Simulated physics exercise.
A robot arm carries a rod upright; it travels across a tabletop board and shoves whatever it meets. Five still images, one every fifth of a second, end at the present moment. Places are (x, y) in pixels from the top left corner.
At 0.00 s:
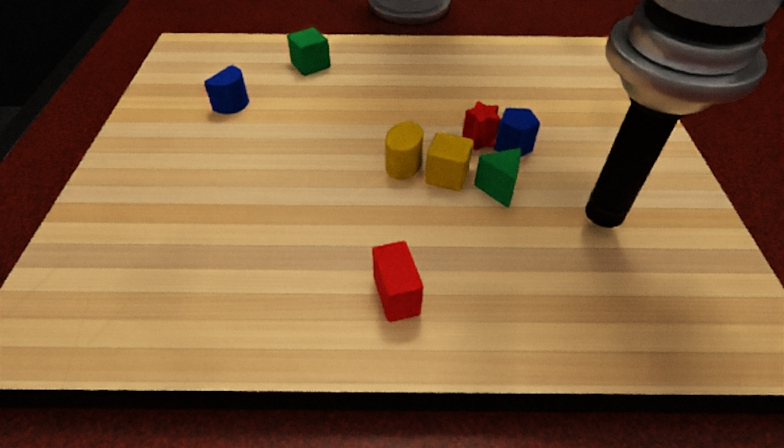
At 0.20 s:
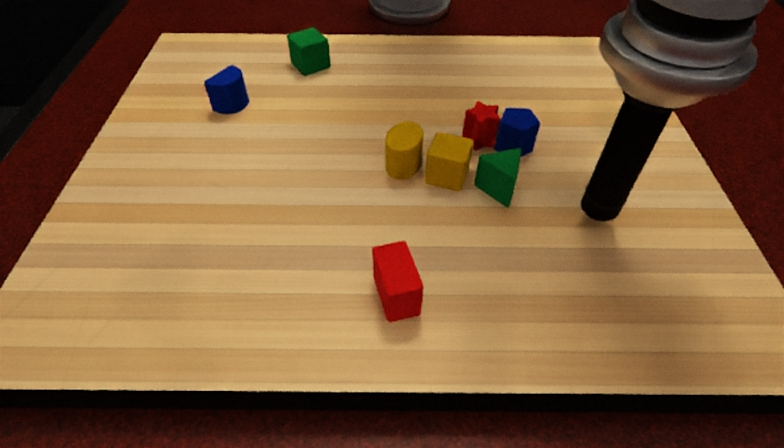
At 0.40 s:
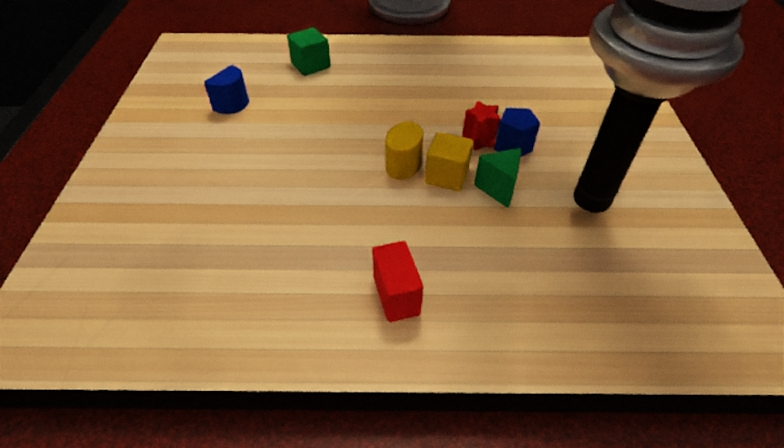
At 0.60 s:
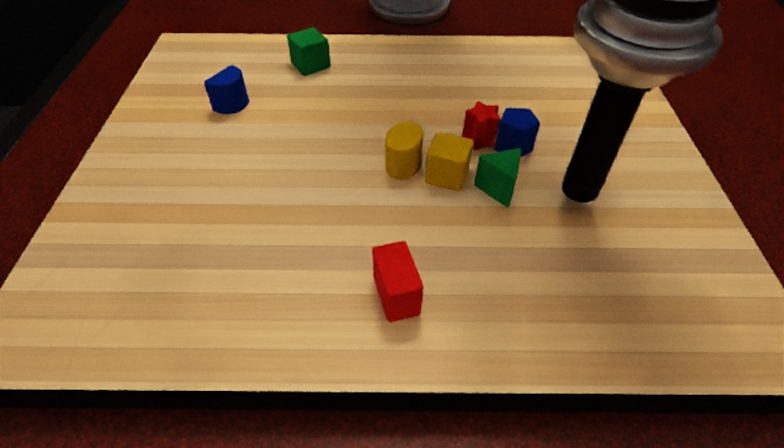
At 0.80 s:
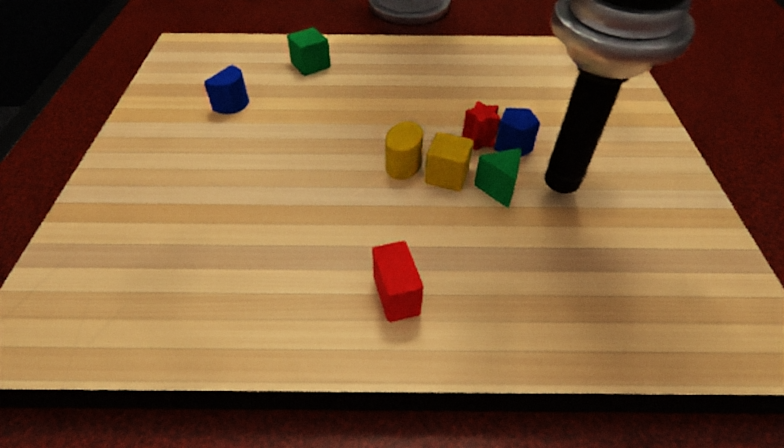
On a striped wooden board, a black rod slides left and slightly away past scattered coloured blocks, which all stay still.
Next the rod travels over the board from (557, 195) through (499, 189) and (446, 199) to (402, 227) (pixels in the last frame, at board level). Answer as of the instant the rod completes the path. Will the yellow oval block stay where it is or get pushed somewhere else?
By the time the path is finished, it has moved at least a centimetre.
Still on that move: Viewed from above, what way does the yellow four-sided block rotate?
Watching from overhead, you'd notice the yellow four-sided block rotating clockwise.
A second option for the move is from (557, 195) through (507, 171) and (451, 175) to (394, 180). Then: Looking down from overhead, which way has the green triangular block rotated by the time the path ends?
Verdict: Counterclockwise.
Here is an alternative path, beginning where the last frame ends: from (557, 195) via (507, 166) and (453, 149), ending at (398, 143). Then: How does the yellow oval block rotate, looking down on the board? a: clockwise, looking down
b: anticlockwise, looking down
I'll go with b - anticlockwise, looking down.
The first path, step by step. One third of the way, rod at (502, 175); yellow four-sided block at (445, 147), turned 20° clockwise; green triangular block at (474, 163), turned 30° anticlockwise.
Two thirds of the way, rod at (447, 186); yellow oval block at (396, 130), turned 15° clockwise; yellow four-sided block at (430, 146), turned 40° clockwise; green triangular block at (416, 180), turned 15° anticlockwise.
At the end, rod at (403, 214); yellow oval block at (396, 130), turned 15° clockwise; yellow four-sided block at (430, 146), turned 40° clockwise; red star block not moved; green triangular block at (368, 201); blue pentagonal block not moved.
